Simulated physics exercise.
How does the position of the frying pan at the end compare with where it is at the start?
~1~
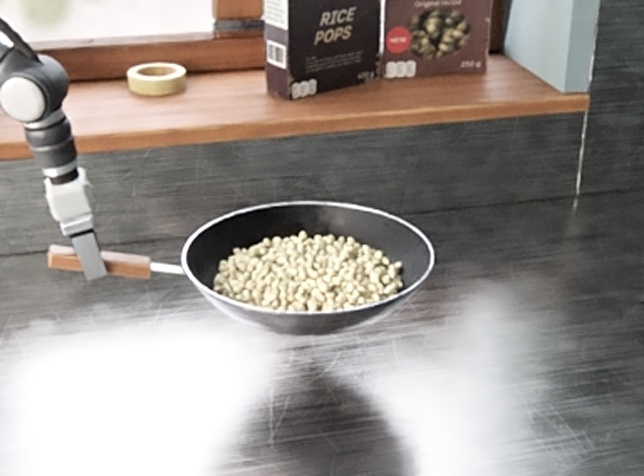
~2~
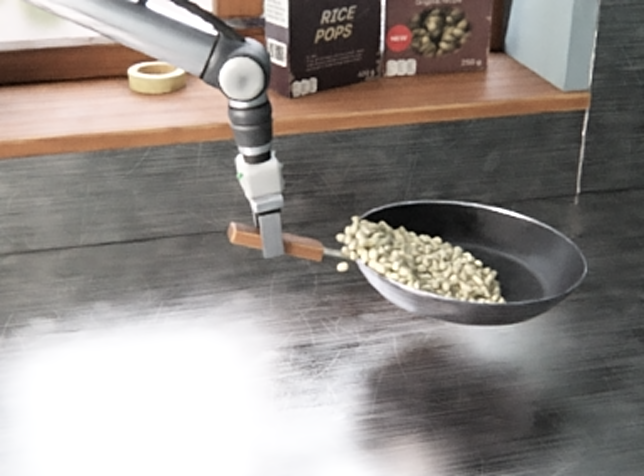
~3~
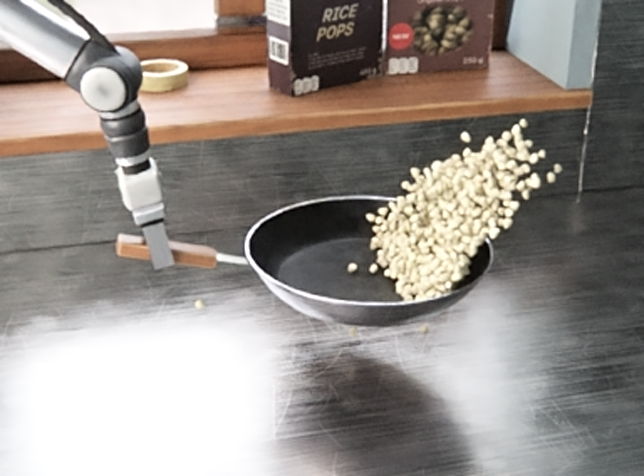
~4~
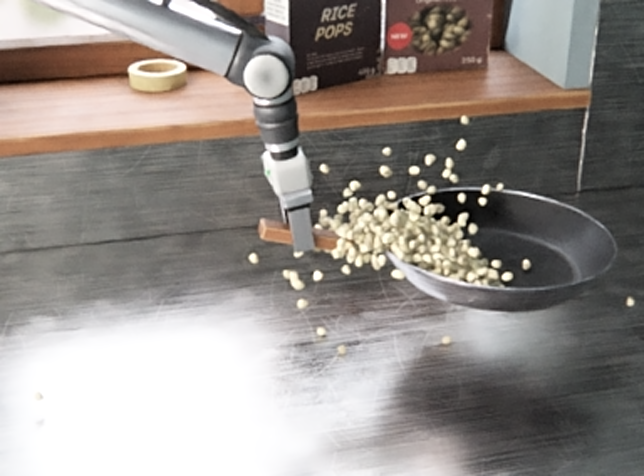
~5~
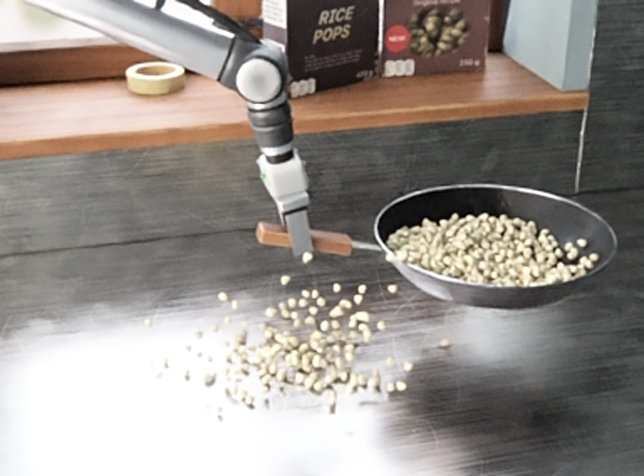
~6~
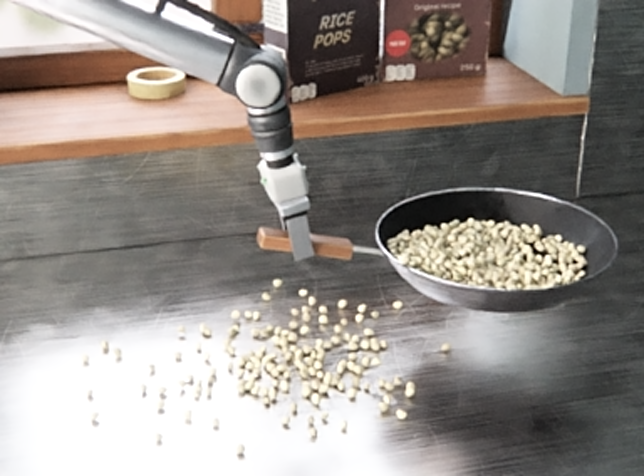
At the end the frying pan is well to the right of where it starts, and it looks slightly higher in view.
